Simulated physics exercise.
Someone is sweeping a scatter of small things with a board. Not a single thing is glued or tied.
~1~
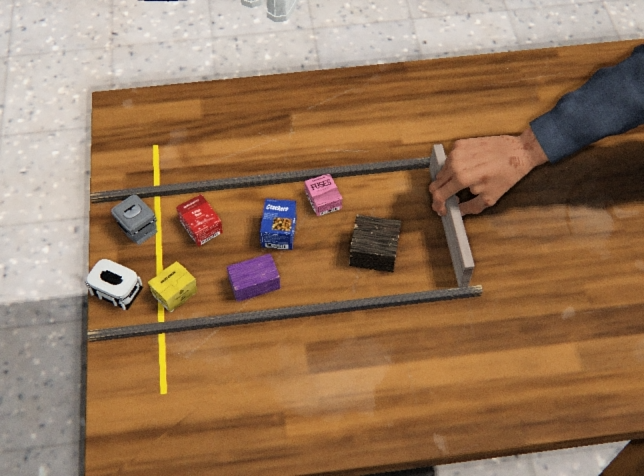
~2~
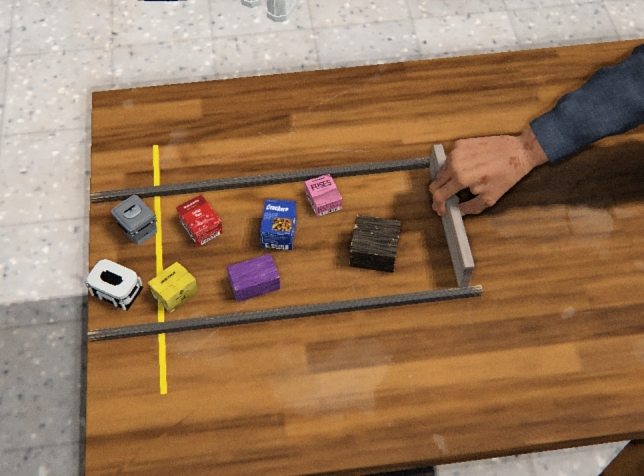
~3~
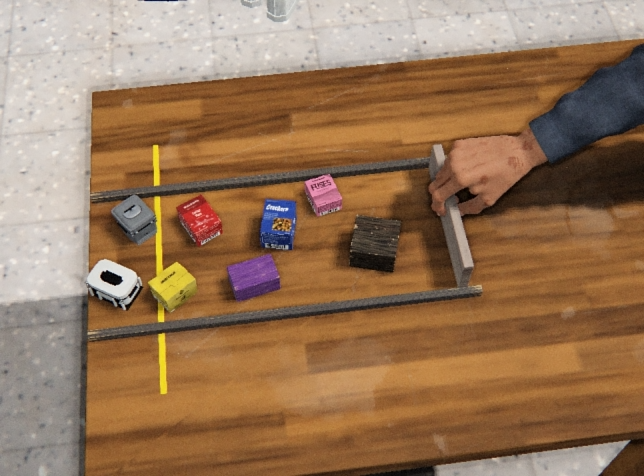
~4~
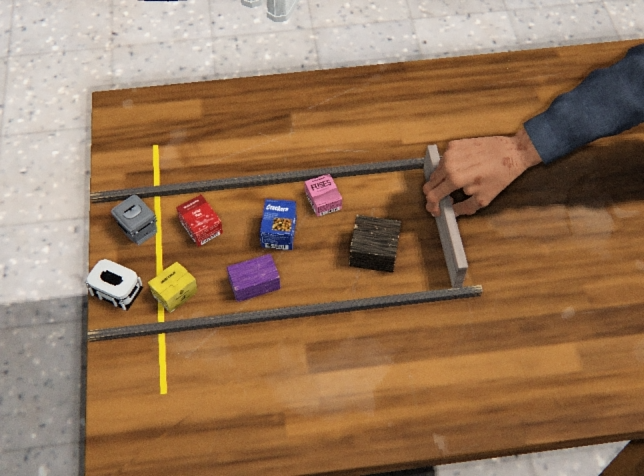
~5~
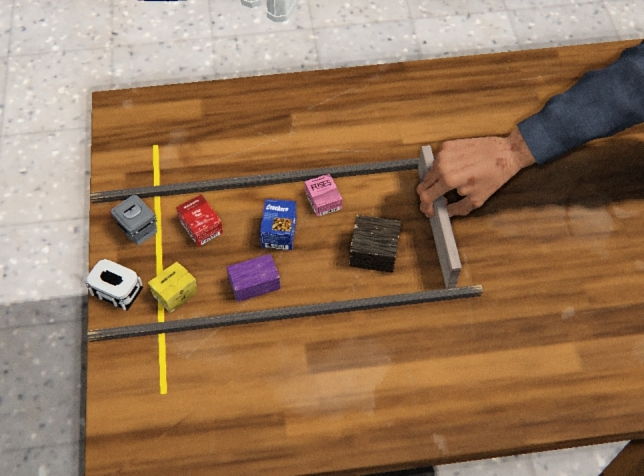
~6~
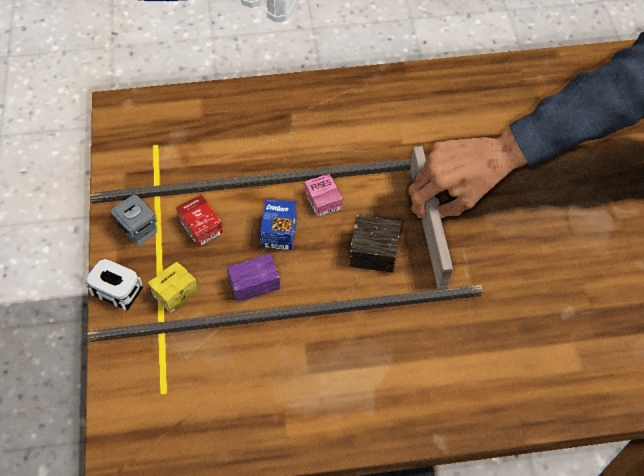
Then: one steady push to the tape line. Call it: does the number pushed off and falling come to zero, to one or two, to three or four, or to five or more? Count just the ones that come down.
It comes to three or four.
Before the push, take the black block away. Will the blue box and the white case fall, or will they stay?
The blue box stays up top while the white case ends up below.
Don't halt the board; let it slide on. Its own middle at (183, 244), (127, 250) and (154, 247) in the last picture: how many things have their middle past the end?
Per position: 2 / 6 / 4.
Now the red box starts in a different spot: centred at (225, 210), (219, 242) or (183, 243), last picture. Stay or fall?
Results in turn - saved; saved; saved.
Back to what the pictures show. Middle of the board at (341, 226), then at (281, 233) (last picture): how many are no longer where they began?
One spot: 2. Other spot: 6.
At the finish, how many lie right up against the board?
2 in contact.
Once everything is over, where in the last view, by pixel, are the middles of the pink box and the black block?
The pink box ends up near (142, 213), and the black block near (135, 276).
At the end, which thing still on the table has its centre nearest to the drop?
Result: Purple block.
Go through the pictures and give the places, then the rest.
In the first frame, white case (115, 284); grey case (135, 220); yellow box (174, 287); board (450, 214); tape (159, 258).
In the second frame, grey case (135, 220); blue box (279, 224).
In the third frame, yellow box (174, 287); purple block (254, 278).
In the fourth frame, white case (115, 284); pink box (324, 195).
In the fifth frame, grey case (135, 220); red box (200, 220).
In the sixth frame, white case (115, 284); grey case (135, 220); yellow box (174, 287); board (430, 217); tape (159, 258).
Early on, none off yet; white case at rest near (115, 284); grey case at rest near (135, 220); yellow box at rest near (174, 287).
Finally, the number that fall off is three or four; lost, yellow box, grey case and white case.
